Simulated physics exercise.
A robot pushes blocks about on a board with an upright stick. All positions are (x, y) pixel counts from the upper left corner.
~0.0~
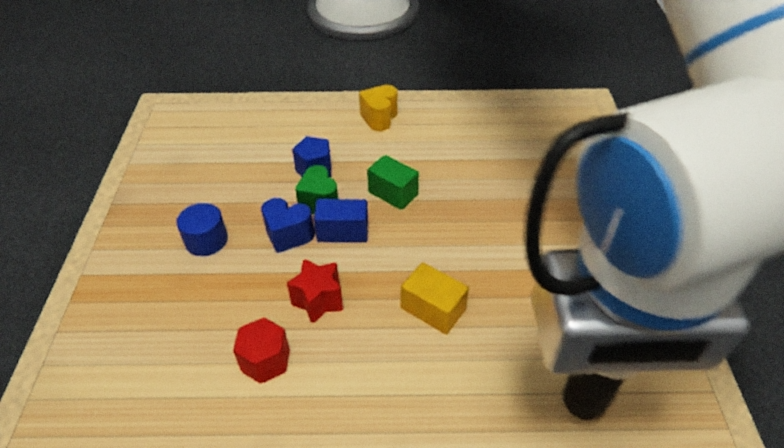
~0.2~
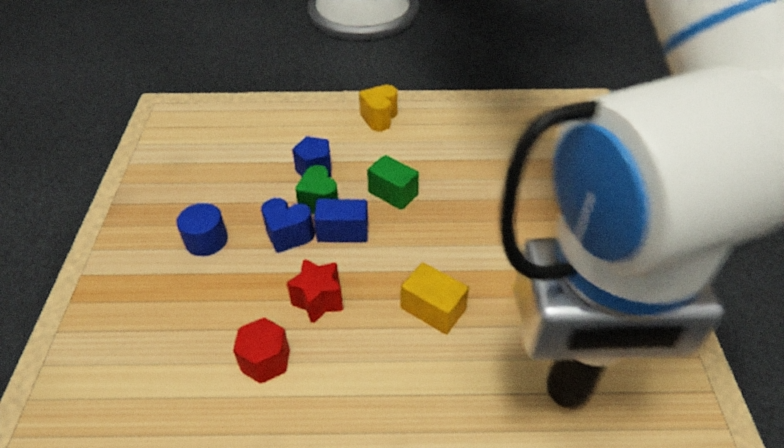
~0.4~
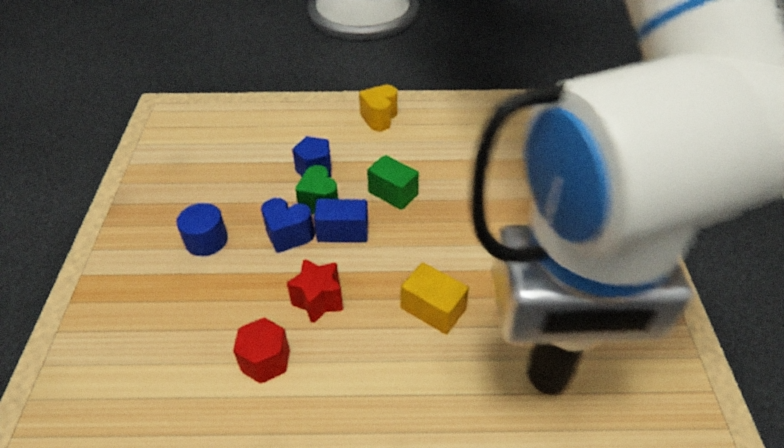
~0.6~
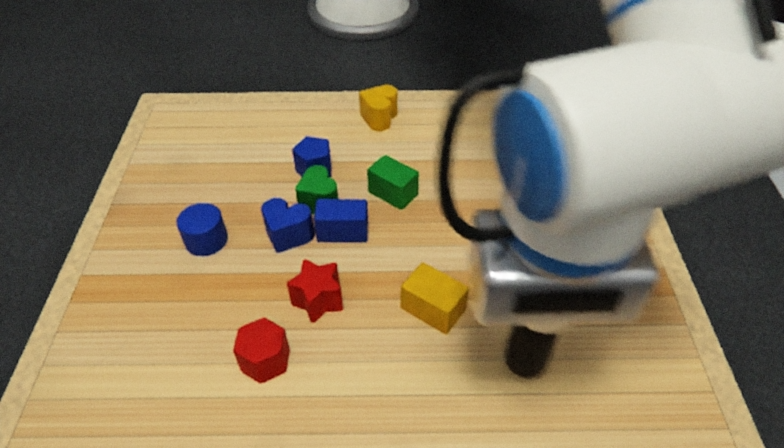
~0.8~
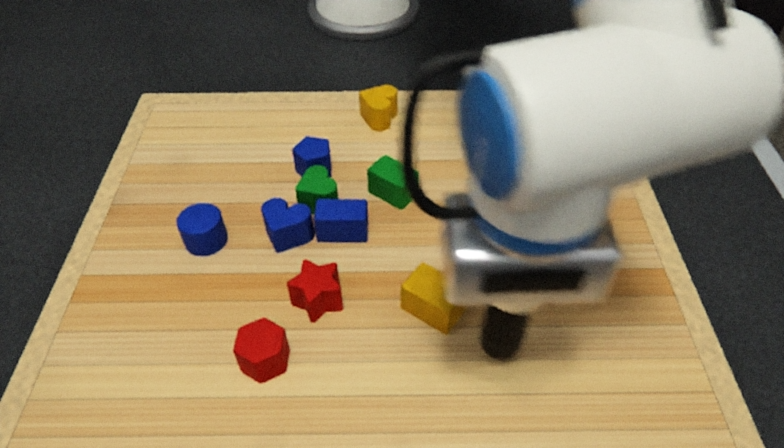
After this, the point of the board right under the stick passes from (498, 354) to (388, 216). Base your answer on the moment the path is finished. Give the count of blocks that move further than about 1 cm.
The result: One block.
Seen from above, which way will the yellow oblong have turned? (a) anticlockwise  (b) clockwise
My pick is a.
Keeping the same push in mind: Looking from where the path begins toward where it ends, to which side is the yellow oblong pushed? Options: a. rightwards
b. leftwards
Answer: B.
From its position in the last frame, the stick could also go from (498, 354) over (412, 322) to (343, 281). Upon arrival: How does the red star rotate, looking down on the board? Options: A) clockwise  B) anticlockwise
B
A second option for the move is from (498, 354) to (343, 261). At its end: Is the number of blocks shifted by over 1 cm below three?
In short: Yes.
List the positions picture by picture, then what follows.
In the first picture, stick's lower end (584, 401); green oblong (393, 170); yellow oblong (435, 286).
In the second picture, stick (568, 389); blocks still.
In the third picture, stick (548, 376); blocks still.
In the fourth picture, stick (525, 360); blocks still.
In the fifth picture, stick (500, 343); green oblong (393, 170); yellow oblong (435, 286).
What follows on the original path. One third of the way, stick (457, 291); yellow oblong (411, 271), turned 30° anticlockwise.
Two thirds of the way, stick (419, 244); yellow oblong (387, 260), turned 65° anticlockwise.
At the end, stick (387, 204); green oblong still; yellow oblong (387, 260), turned 65° anticlockwise.
